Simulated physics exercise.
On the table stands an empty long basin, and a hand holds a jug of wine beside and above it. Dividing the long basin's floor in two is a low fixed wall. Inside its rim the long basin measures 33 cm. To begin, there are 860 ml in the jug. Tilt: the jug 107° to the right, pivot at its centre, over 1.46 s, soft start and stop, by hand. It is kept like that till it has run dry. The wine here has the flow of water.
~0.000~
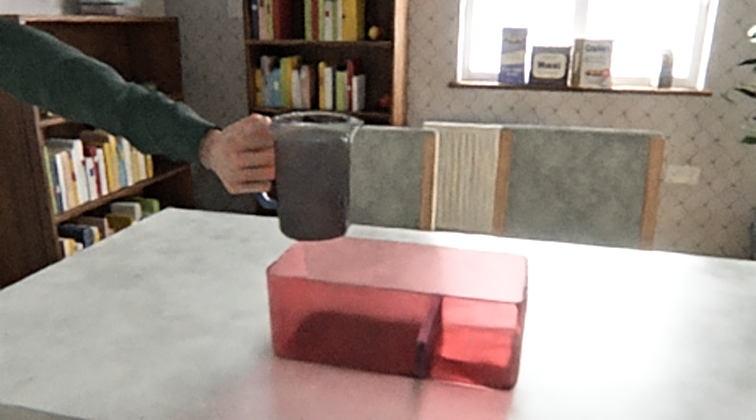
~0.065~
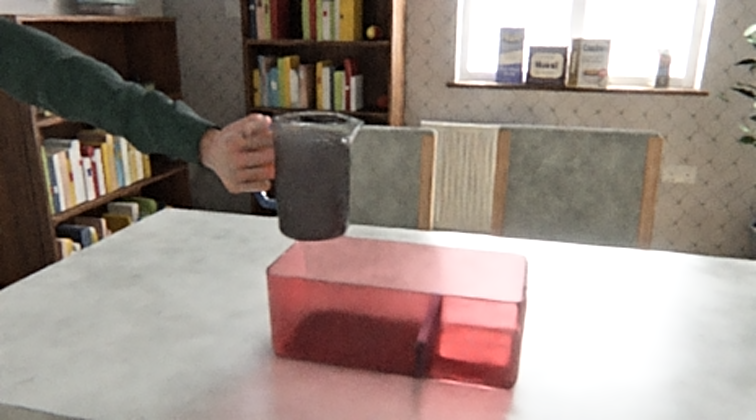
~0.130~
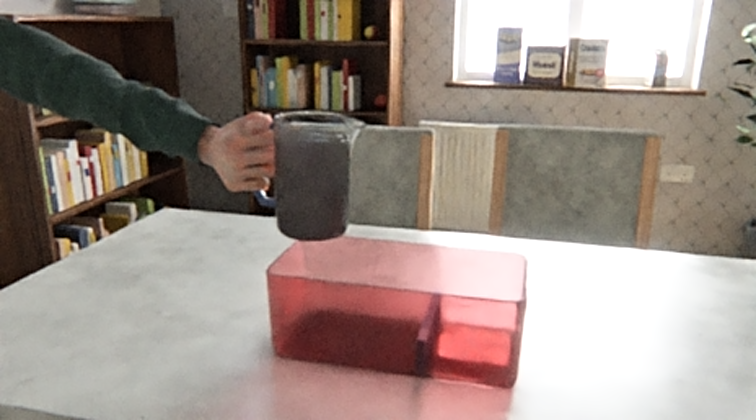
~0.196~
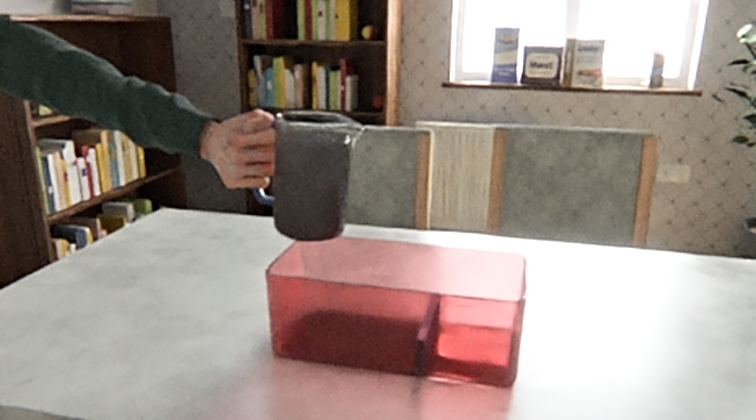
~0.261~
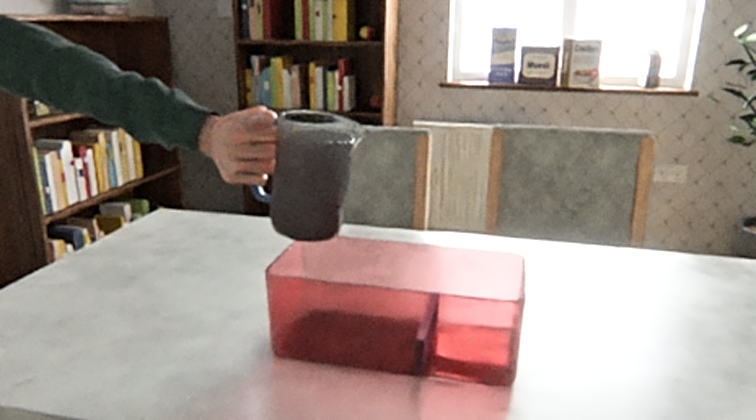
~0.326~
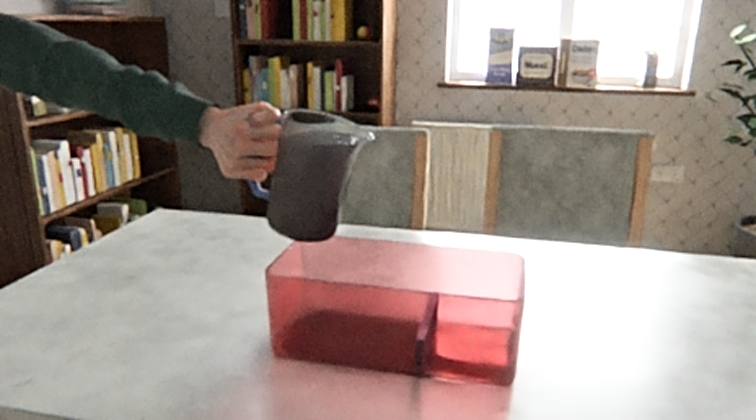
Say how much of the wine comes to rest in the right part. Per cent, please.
About 29 per cent comes to rest there.
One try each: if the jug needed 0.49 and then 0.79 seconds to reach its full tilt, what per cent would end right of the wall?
It comes to 15 per cent, and then 15 per cent.
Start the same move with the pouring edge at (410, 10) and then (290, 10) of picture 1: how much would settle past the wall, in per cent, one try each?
60 per cent first, 5 per cent second.
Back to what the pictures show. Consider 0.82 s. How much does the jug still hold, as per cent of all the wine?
Close to 86 percent of the liquid remains at that time.
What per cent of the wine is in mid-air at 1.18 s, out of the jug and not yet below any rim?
Around 14 per cent of the liquid is in flight.
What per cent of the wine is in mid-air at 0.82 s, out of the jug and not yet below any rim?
Some 10 % is the figure.
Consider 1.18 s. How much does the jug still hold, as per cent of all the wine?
38 %.
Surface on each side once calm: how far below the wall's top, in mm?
Some 28 mm on the left and 34 mm on the right.
Then, 0.82 s in, the tilt is 63° and 86 per cent is still to pour, 2 is left of the wall and 2 right of it.
Then, 1.18 s in, the tilt is 97° and 38 per cent is still to pour, 25 is left of the wall and 23 right of it.
Then, 1.55 s in, the tilt is 107° and 3 per cent is still to pour, 67 is left of the wall and 28 right of it.
Then, 1.96 s in, the tilt is 107° and 0 per cent is still to pour, 70 is left of the wall and 29 right of it.
Finally, 70 per cent lies left of the wall, 29 right of it and 1 outside.
